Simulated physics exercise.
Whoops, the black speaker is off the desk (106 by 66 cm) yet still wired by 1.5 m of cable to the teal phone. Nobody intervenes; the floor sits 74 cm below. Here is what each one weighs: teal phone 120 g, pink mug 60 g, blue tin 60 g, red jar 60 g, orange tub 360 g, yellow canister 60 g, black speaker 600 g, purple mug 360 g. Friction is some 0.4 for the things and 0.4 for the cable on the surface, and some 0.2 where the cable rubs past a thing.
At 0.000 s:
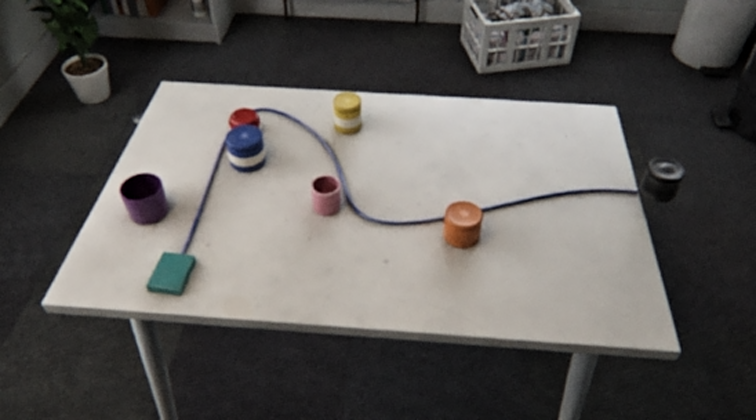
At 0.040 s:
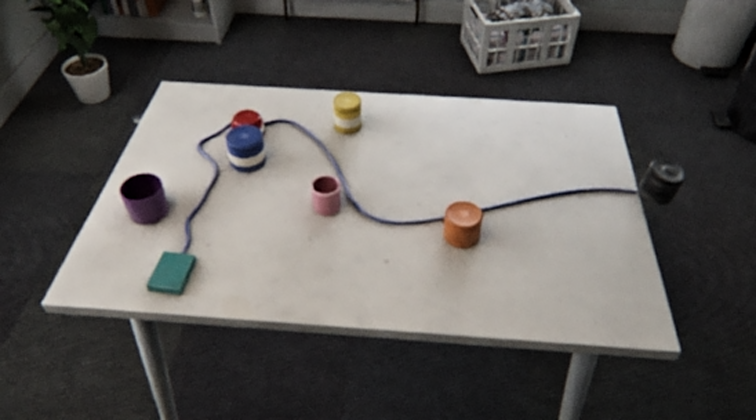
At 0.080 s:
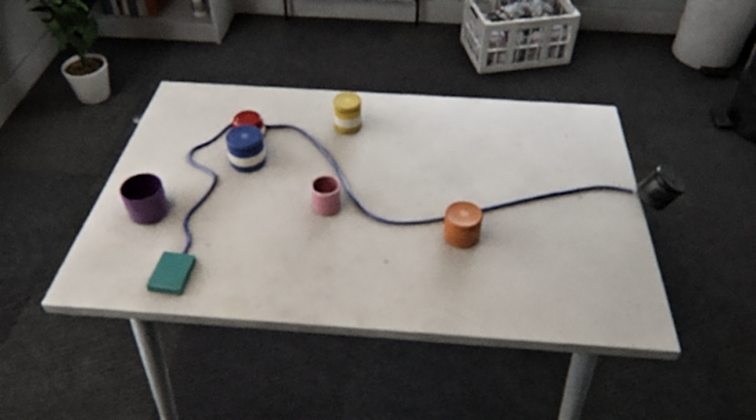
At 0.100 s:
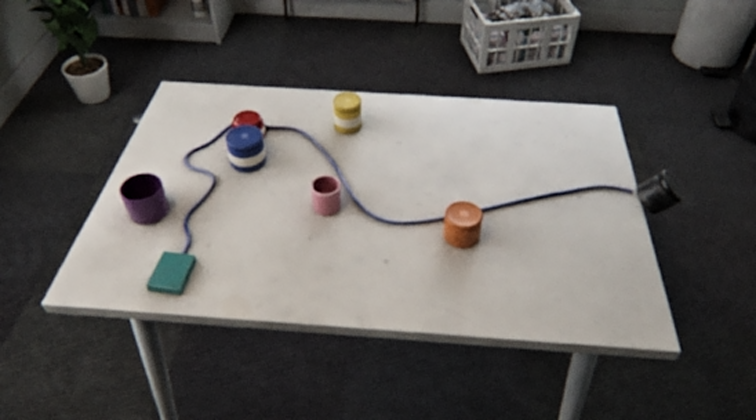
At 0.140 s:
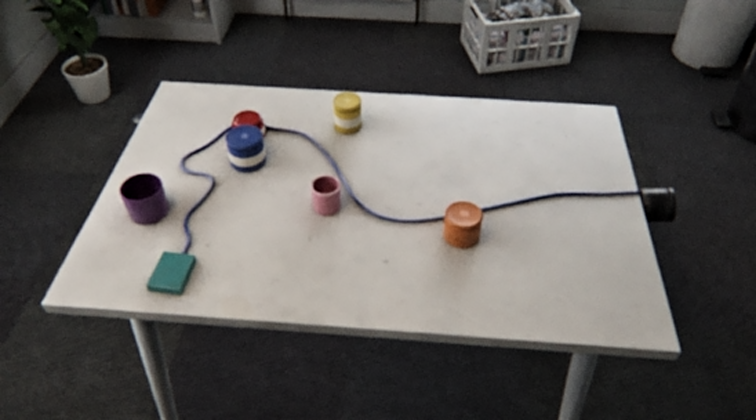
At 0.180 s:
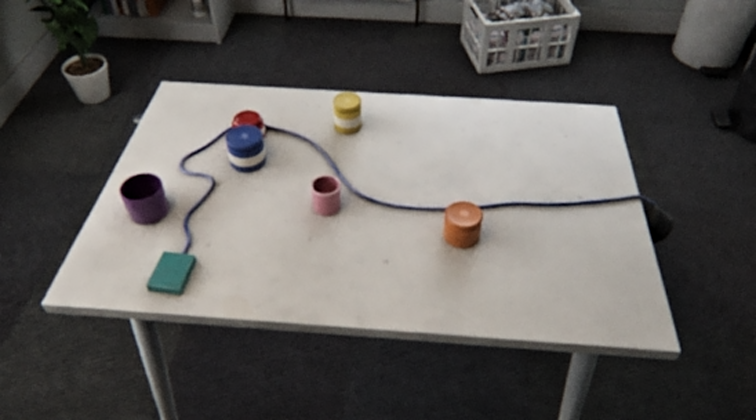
A white table stands on a dark carpeted floor, seen from above by a still camera. A teal block, purple mug, red jar and blue tin sit at left, a pink mug and yellow canister near the middle, an orange tub at right, and a dark cable winds between them. The cable's left part bends into curves as the black object beyond the right edge tilts and sinks, pulling the right stretch straighter.
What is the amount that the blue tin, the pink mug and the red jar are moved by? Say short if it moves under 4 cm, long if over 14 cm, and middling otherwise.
Blue tin: Long, pink mug: Long, red jar: Long.
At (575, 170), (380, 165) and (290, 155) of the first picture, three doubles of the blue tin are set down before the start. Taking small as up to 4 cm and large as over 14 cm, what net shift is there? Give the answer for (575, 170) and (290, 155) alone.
Result, in order: Minor / major.
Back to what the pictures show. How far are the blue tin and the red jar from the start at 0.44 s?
I'd say the blue tin is some 15 cm out, the red jar some 25 cm.
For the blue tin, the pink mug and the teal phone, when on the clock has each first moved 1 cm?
The blue tin gets there at 0.32 s, the pink mug at 0.44 s and the teal phone at 0.32 s.
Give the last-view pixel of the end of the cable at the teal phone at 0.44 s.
At about pixel (203, 222).
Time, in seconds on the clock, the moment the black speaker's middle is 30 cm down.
At 0.32 s.
At 0.4 s, the cable's tail end at (203, 222); red jar 25 cm off its start, blue tin 13 cm off its start, pink mug 2 cm off its start.
At 0.7 s, the cable's tail end at (280, 188); red jar 46 cm off its start, blue tin 39 cm off its start, pink mug 26 cm off its start.
At 0.9 s, the cable's tail end at (294, 174); red jar 48 cm off its start at (399, 241), blue tin 43 cm off its start at (379, 262), pink mug on its side, 33 cm off its start at (402, 337).
At 1.2 s, the cable's tail end at (294, 174); red jar 48 cm off its start, blue tin 43 cm off its start, pink mug over the edge.
At 2.4 s, the cable's tail end at (294, 174); red jar 48 cm off its start at (399, 241), blue tin 43 cm off its start at (379, 262), pink mug over the edge, teal phone 37 cm off its start at (305, 156).
